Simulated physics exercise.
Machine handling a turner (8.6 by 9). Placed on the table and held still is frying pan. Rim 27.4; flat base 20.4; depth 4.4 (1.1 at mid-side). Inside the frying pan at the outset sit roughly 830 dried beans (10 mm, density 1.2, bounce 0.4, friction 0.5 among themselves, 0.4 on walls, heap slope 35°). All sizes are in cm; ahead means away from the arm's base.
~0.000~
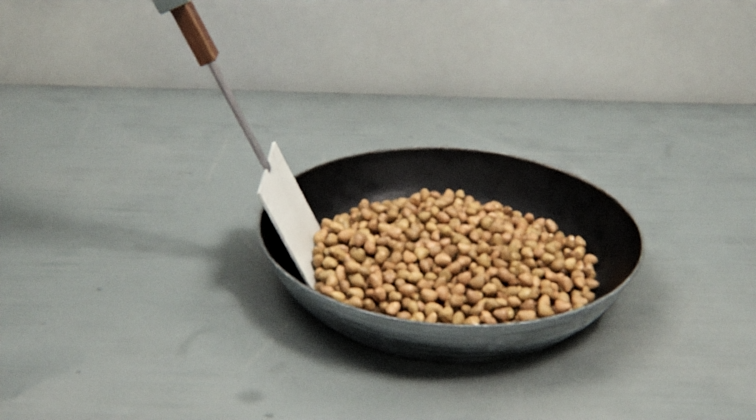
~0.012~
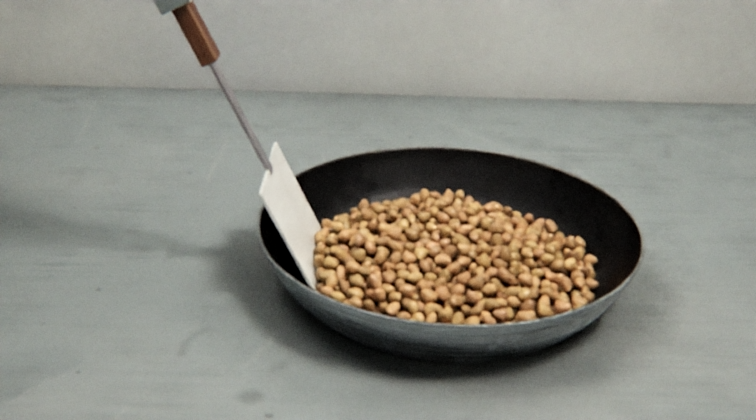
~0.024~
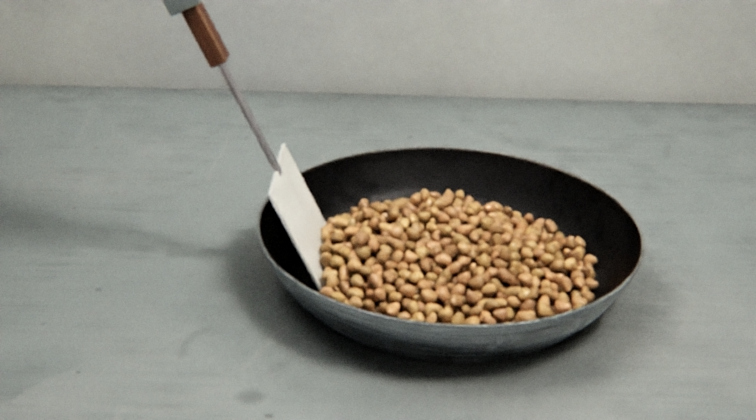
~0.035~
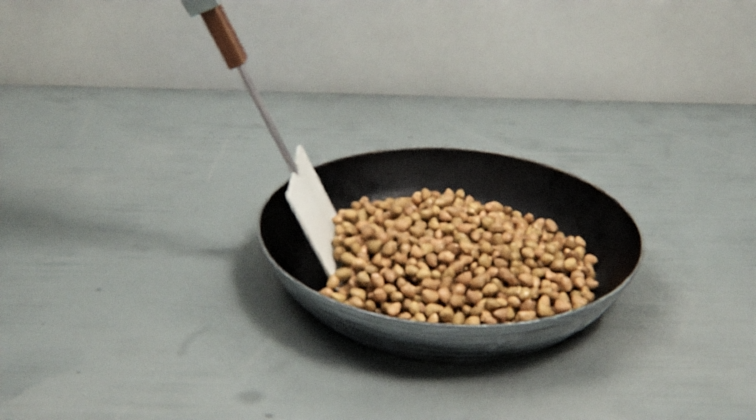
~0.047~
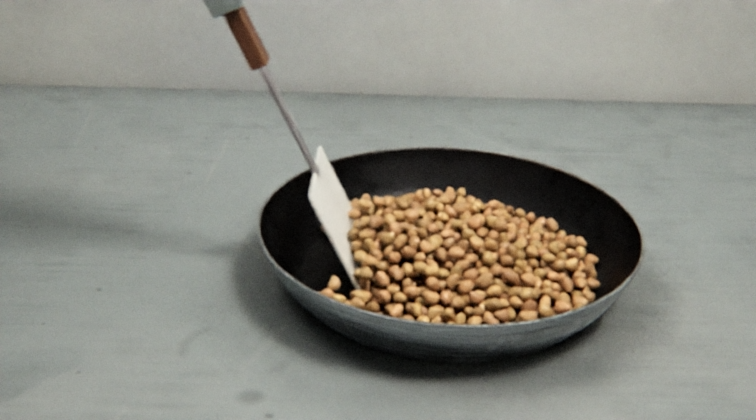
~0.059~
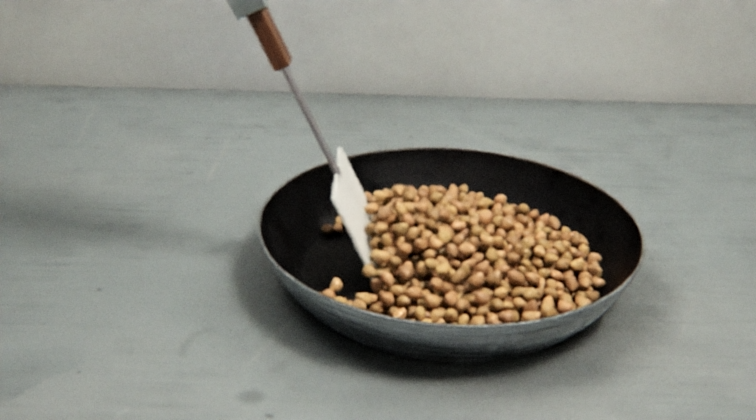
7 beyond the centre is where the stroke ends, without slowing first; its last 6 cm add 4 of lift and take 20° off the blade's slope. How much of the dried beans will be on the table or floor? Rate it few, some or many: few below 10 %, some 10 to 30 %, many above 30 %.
Some, 10 to 30 %.
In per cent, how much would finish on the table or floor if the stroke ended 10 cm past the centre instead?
Then around 30 per cent.
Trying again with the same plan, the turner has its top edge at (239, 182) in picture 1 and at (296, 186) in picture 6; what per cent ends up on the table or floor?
Off the vessel, on the table or floor: Some 15 percent.
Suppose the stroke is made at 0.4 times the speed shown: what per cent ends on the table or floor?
Roughly 0 per cent.
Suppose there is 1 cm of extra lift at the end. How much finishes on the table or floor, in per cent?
It comes to around 10 percent.
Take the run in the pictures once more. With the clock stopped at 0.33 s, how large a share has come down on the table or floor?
Around 15 %.
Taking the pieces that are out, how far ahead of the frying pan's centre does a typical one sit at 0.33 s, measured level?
I reckon roughly 24 centimetres.
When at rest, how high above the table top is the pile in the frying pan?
Roughly 5.0 centimetres.
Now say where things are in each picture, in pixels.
In the first frame, turner top edge at (266, 166), sloping 65°; upper third of the load around (443, 250), from x 320 to 590, top at y 195; 834 in the frying pan.
In the second frame, turner top edge at (268, 167), sloping 65°; upper third of the load around (443, 250), from x 320 to 590, top at y 195.
In the third frame, turner top edge at (276, 168), sloping 65°; upper third of the load around (440, 249), from x 320 to 590, top at y 195.
In the fourth frame, turner top edge at (294, 169), sloping 65°; upper third of the load around (432, 246), from x 320 to 590, top at y 195.
In the fifth frame, turner top edge at (315, 170), sloping 65°; upper third of the load around (435, 241), from x 320 to 590, top at y 195.
In the sixth frame, turner top edge at (336, 171), sloping 65°; upper third of the load around (444, 237), from x 320 to 595, top at y 190; 834 in the frying pan.
After 0.09 s, sloping 65°, highest piece 8 above the table; 834 in the frying pan.
After 0.12 s, sloping 59°, highest piece 9 above the table; 833 in the frying pan, 1 on the blade or in flight.
After 0.33 s, sloping 45°, highest piece 5 above the table; 685 in the frying pan, 140 on the table or floor, 9 on the blade or in flight.
After 1.38 s, sloping 45°, highest piece 5 above the table; 685 in the frying pan, 149 on the table or floor.
At rest, 685 in the frying pan, 149 on the table or floor. That is 18 % on the table or floor.
